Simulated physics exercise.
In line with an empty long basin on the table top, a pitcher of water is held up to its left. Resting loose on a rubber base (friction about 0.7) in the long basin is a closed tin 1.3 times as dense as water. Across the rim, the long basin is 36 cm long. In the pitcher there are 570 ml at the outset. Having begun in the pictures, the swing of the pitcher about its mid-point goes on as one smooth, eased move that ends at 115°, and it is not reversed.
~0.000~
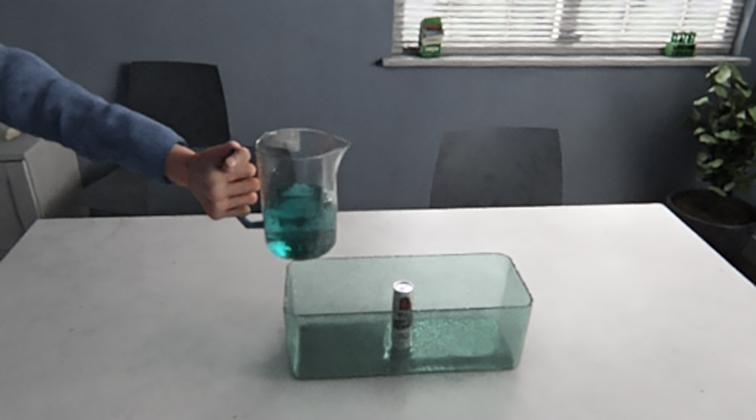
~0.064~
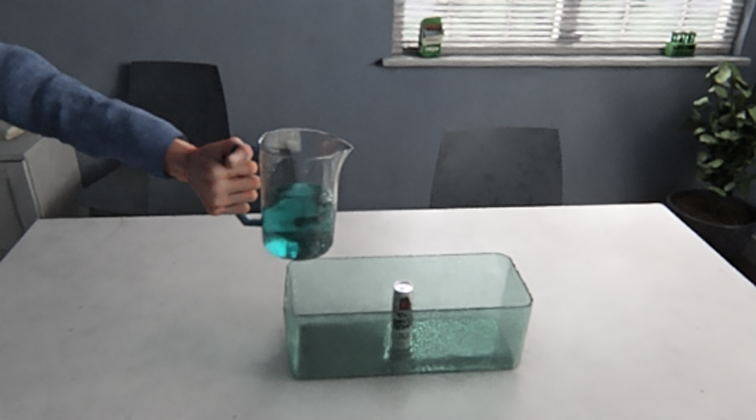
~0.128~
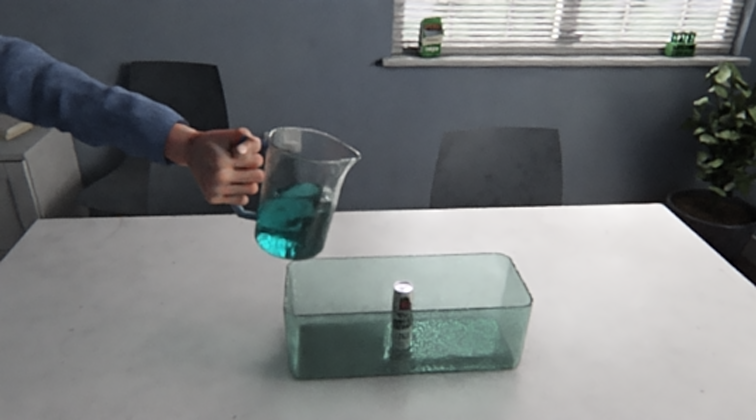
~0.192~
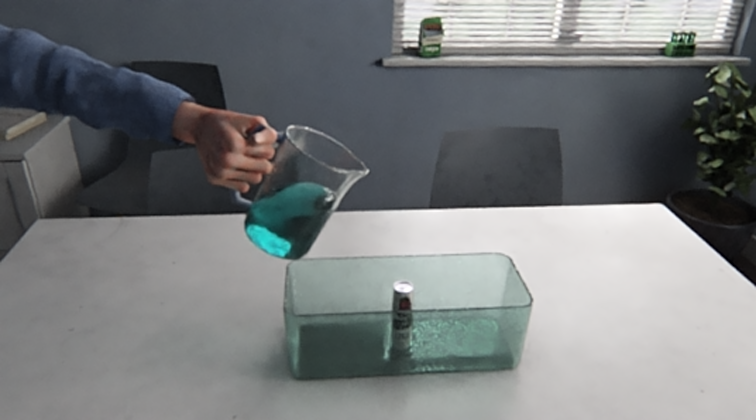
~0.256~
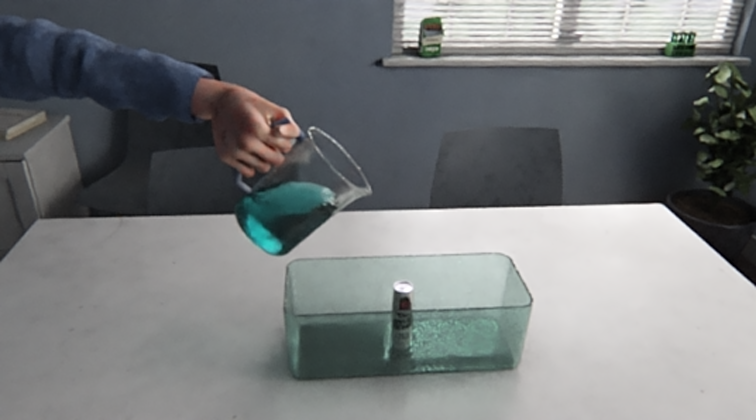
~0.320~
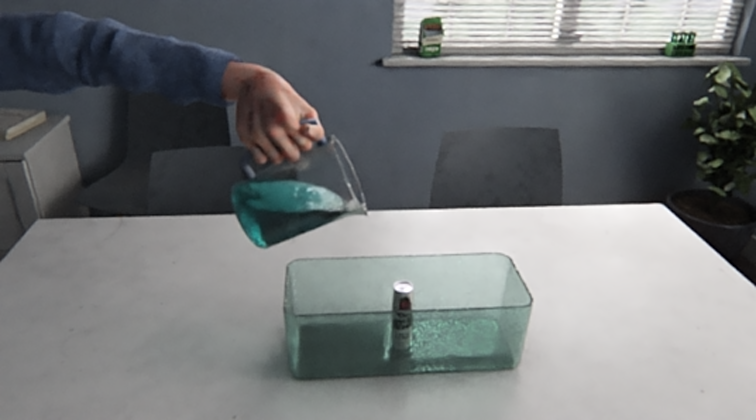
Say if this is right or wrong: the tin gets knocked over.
Right, it gets knocked over.
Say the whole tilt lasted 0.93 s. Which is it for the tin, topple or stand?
Then the tin tumbles.
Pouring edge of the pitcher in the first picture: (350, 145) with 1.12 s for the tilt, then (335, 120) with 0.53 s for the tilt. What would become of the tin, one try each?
In the first try it comes down; in the second it comes down.
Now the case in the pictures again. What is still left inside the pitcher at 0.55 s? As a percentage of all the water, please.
Around 58 percent.
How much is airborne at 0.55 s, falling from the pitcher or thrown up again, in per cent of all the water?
Roughly 28 percent.
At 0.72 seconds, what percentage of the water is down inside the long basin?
Near 74 per cent of the total.
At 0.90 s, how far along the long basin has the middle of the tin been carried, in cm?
Around 8 centimetres.
By 0.55 s the tilt is 114° and 59 per cent is still to pour; the tin stands where it began.
By 0.72 s the tilt is 115° and 12 per cent is still to pour; the tin stands 3 cm from where it began.
By 0.90 s the tilt is 115° and 1 per cent is still to pour; the tin leans 36°.
By 1.09 s the tilt is 115° and 0 per cent is still to pour; the tin lies on its side.
At rest the tin lies on its side.
